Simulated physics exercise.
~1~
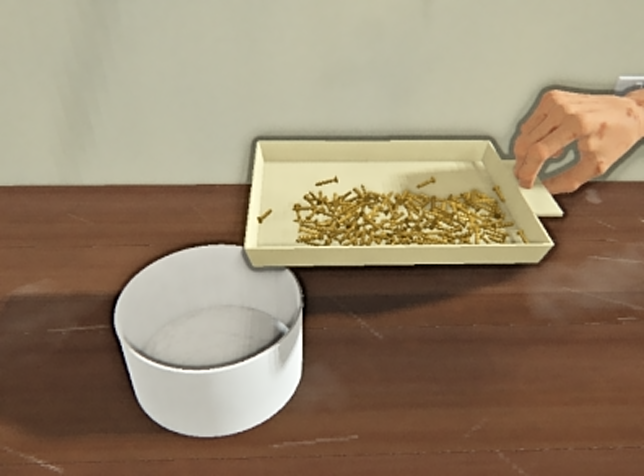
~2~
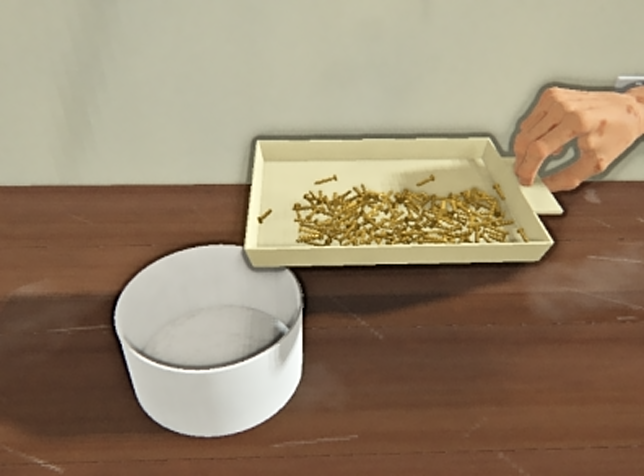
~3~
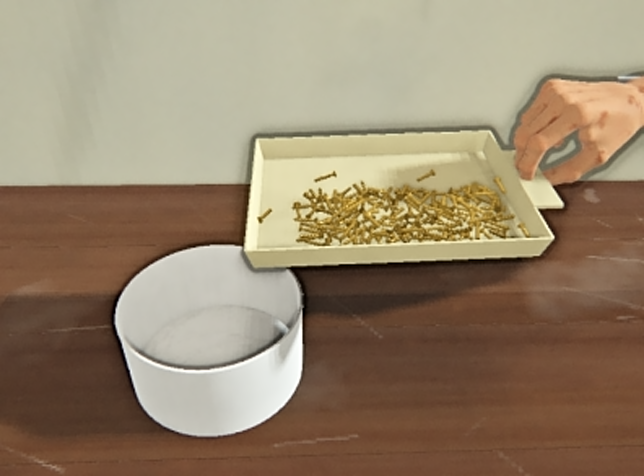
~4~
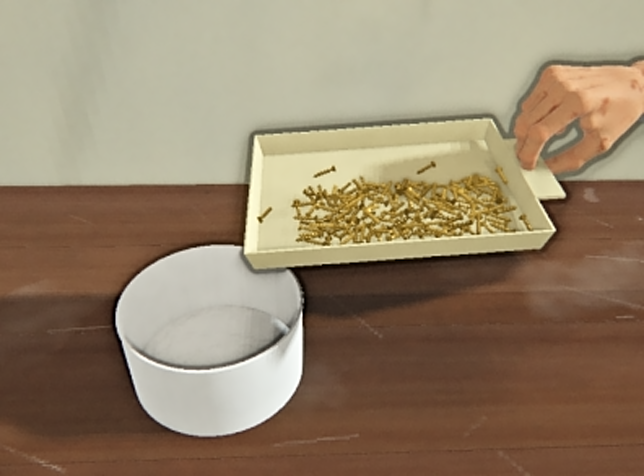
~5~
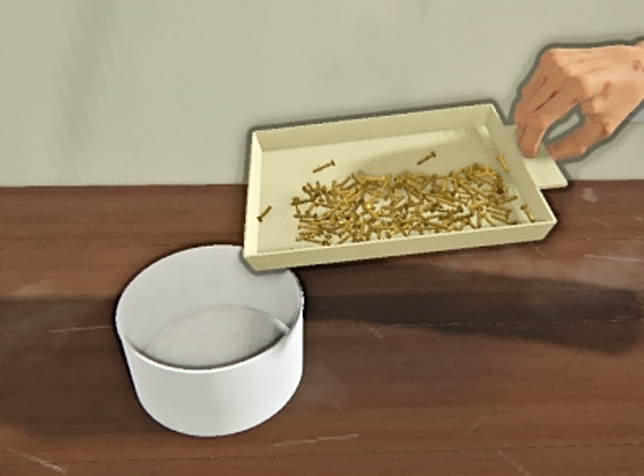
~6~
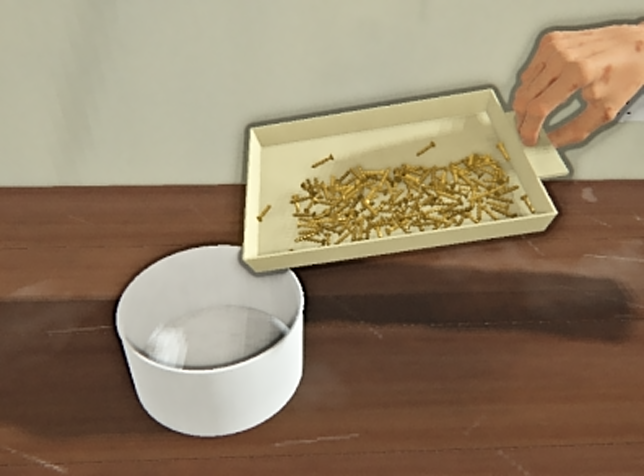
A hand slowly tilts a cream tray of brass-coloured screws, raising its right side beside a white pot.
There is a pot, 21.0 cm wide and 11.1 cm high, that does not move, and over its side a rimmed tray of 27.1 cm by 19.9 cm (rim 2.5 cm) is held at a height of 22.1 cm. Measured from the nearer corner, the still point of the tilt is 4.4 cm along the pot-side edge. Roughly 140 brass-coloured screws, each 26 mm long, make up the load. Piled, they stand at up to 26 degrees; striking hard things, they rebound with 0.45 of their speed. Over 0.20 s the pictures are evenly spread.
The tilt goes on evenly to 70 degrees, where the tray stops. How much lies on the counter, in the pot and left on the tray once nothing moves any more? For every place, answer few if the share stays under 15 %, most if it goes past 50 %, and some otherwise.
Shares - counter: Some; pot: Some; tray: Some.
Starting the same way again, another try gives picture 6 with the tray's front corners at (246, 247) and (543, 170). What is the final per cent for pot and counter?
The pot gets 65 and the counter 5.
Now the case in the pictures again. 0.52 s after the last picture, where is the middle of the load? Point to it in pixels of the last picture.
Roughly pixel (290, 233).
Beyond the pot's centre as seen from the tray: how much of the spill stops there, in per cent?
About 30 per cent.
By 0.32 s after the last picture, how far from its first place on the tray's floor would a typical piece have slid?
It has moved some 4 cm from its start.
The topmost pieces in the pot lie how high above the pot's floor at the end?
1.5 cm.
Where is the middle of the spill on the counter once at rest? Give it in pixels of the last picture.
The spill's middle ends up near (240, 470).
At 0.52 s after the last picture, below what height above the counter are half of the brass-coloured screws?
Roughly 26 cm above the counter.
Then, 0.32 s after the last picture, tilt 42 degrees; the tray holds 100 %, the pot 0 %.
Then, 0.52 s after the last picture, tilt 60 degrees; the tray holds 100 %, the pot 0 %.
Then, 0.85 s after the last picture, tilt 70 degrees; the tray holds 60 %, the pot 10 %.
In the end, counter 35 %, pot 30 %, tray 35 %.
